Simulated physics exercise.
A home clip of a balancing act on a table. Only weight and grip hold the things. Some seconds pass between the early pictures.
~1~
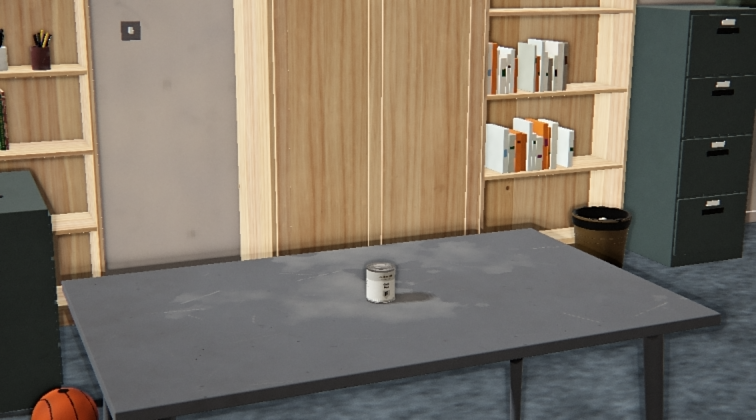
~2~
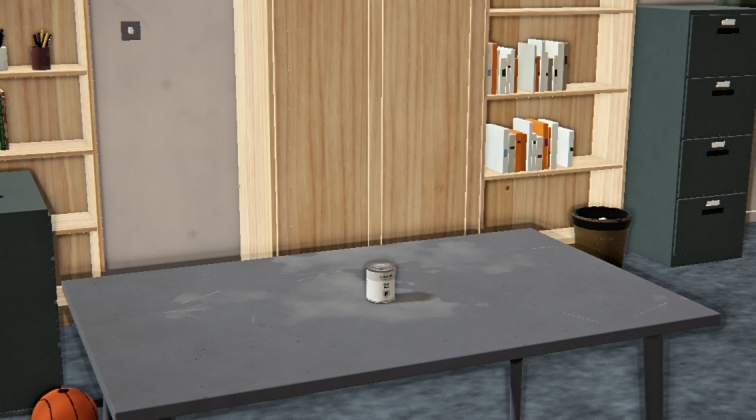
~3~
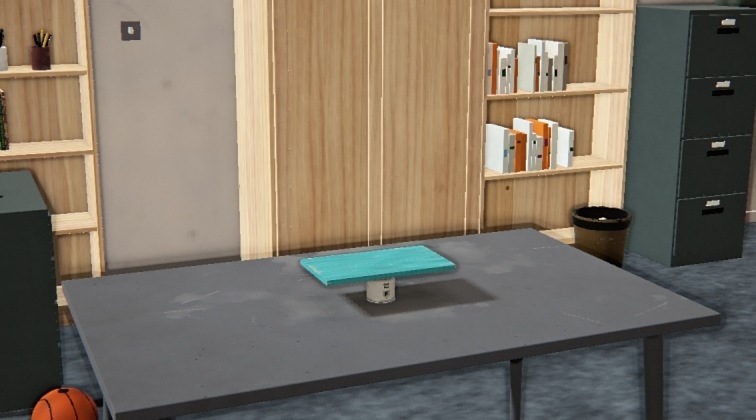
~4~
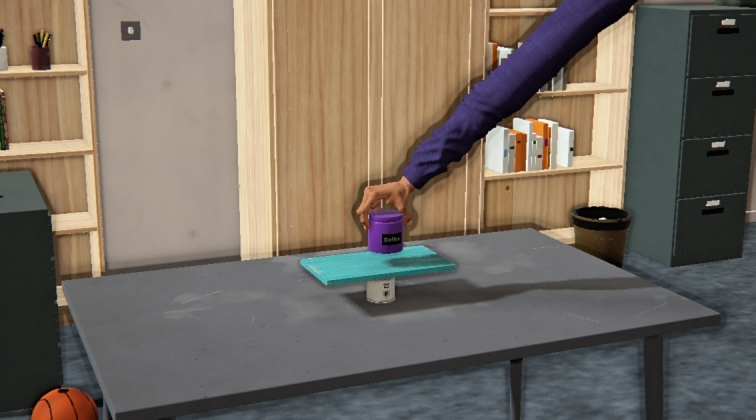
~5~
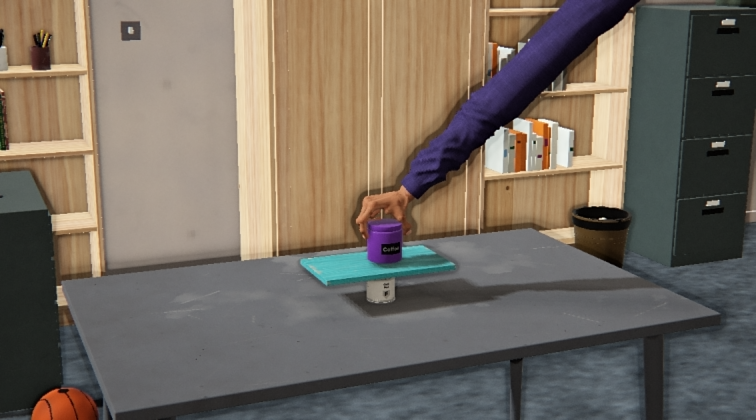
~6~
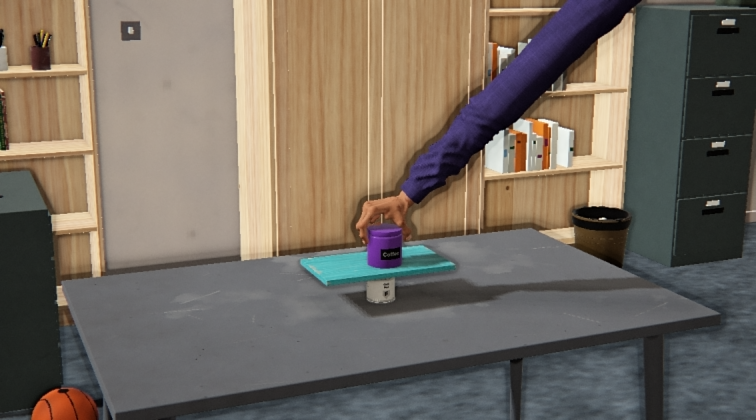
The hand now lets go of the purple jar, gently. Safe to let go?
Outcome: The stack stays up.
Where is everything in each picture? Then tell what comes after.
The last thing is not in view yet, in the first picture.
The last thing is not in view yet, in the second picture.
The last thing is not in view yet; turquoise board (378, 264), in the third picture.
Coming down; purple jar (386, 231); turquoise board (378, 264), in the fourth picture.
Coming down; purple jar (385, 241); turquoise board (378, 264), in the fifth picture.
Set down, still held; purple jar (385, 246); turquoise board (378, 264), in the sixth picture.
Then, 0.20 s past the last view, nothing moves.
Then, 0.40 s past the last view, purple jar resting near (385, 246).
Finally, all 3 still in place. Final places as the last picture's camera would see them, purple jar near (385, 246). The stack keeps its balance.
